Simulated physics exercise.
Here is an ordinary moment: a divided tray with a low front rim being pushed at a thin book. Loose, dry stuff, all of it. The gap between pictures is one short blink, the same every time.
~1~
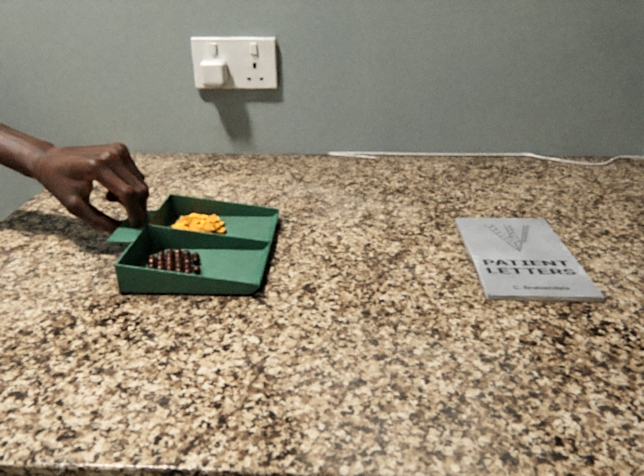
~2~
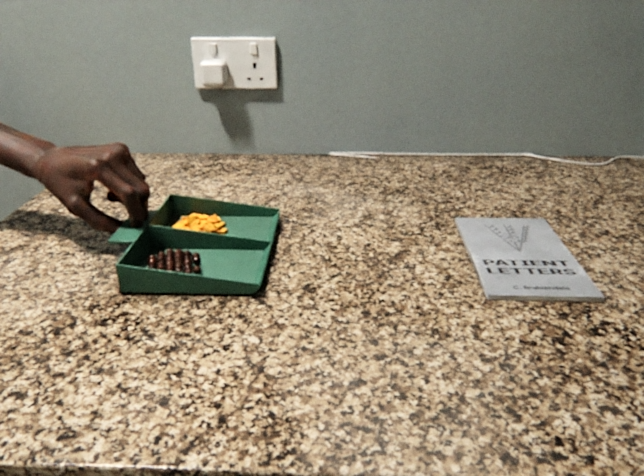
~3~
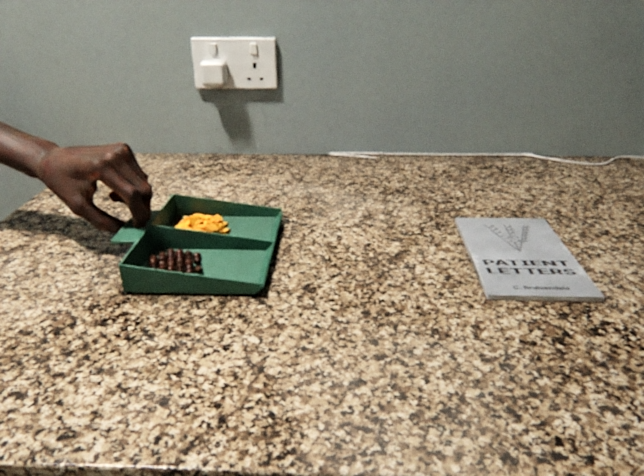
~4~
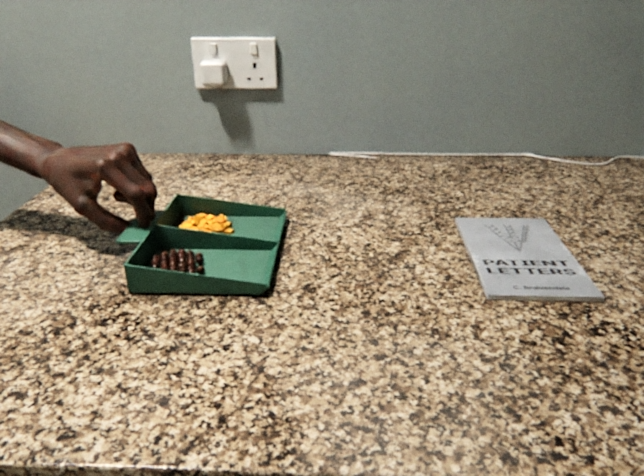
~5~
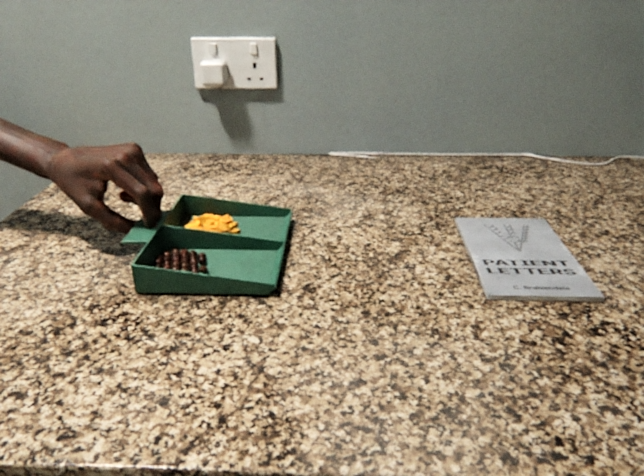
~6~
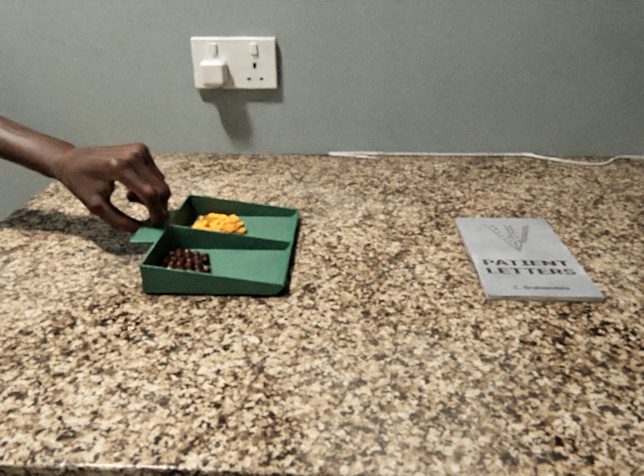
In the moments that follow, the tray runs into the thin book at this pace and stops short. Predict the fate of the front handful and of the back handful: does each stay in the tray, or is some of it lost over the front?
Prediction: The front handful is kept in the tray, the back handful is kept in the tray.
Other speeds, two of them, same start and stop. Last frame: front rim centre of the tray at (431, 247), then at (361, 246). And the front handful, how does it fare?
Case one, it overflows in part; case two, it overflows in part.
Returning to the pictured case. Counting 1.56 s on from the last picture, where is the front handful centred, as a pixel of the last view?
The middle is roughly at pixel (396, 267).
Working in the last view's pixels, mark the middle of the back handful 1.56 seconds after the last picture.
Its middle sits close to (385, 230) in the last picture.
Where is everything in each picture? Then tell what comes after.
The first picture shows front rim near (270, 244), at rest; thin book near (532, 272); front handful near (170, 266), some chocolate balls; back handful near (197, 228), some small crackers.
The second picture shows front rim near (271, 244), hardly any of the way covered; back handful near (198, 228).
The third picture shows front rim near (274, 244), hardly any of the way covered; front handful near (171, 266).
The fourth picture shows front rim near (278, 244), a little of the way covered; back handful near (205, 228).
The fifth picture shows front rim near (285, 245), a little of the way covered; front handful near (176, 266).
The sixth picture shows front rim near (292, 245), a little of the way covered; thin book near (532, 272); front handful near (182, 261); back handful near (217, 228).
Then, 0.62 s on from there, tray still sliding, front rim near (374, 246); front handful all inside; back handful all inside.
Then, 1.35 s on from there, tray stopped at the thin book; front handful all inside; back handful all inside.
Then, 1.56 s on from there, tray stopped at the thin book; front handful all inside, moved towards the front rim; back handful all inside.
In the end, tray stopped at the thin book; front handful all inside, moved towards the front rim; back handful all inside.
